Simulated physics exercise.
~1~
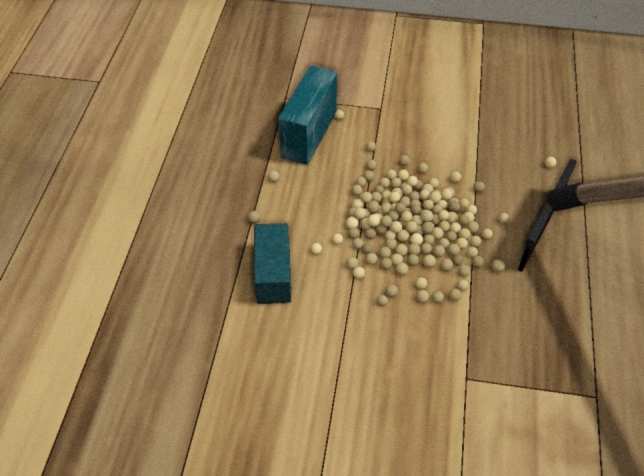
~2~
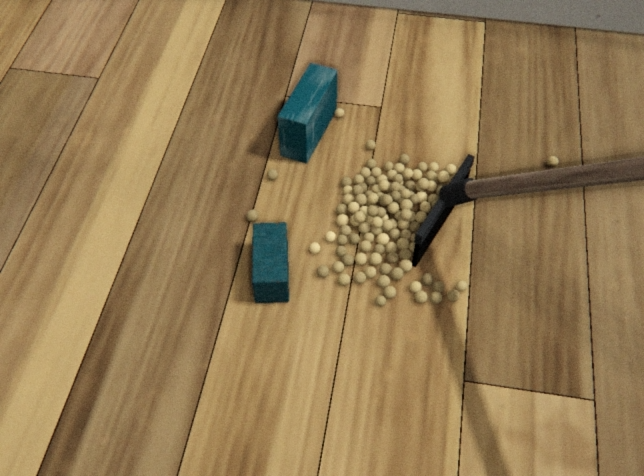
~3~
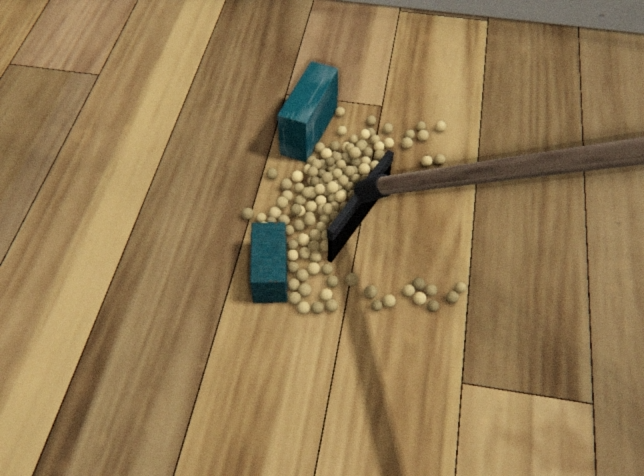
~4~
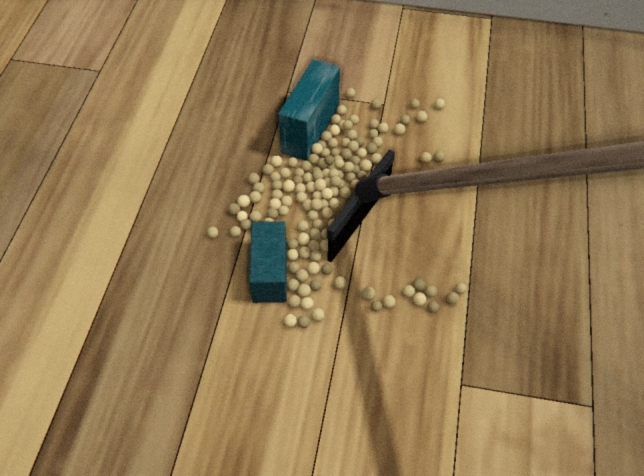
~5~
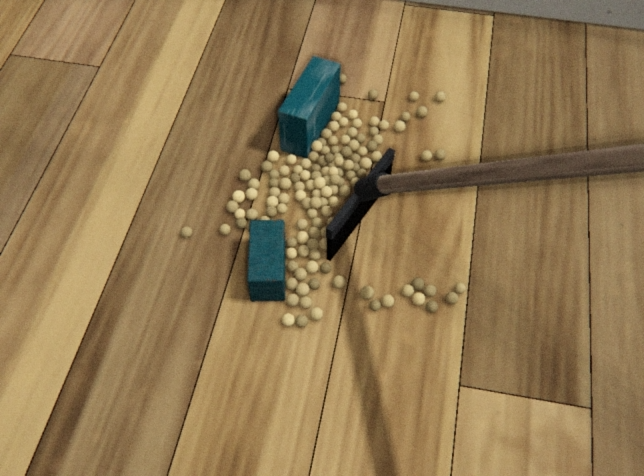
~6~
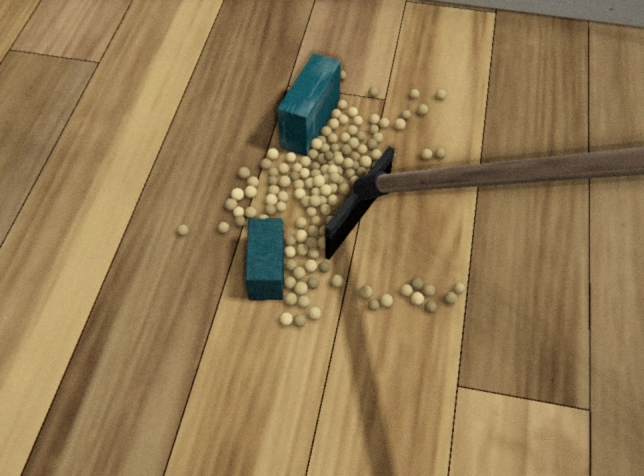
A black squeegee blade on a wooden handle reaches in from the right over a plank floor, seen from above at a slant. Left of it lies a loose pile of small, round, pale nuts, and beyond them stand two teal blocks with a gap between. The blade slides left into the pile and sweeps it towards the blocks, leaving a few stragglers behind. It halts just short of them as nuts crowd the gap and some roll through. At the end most remain packed before the blocks, while the view drifts slightly.
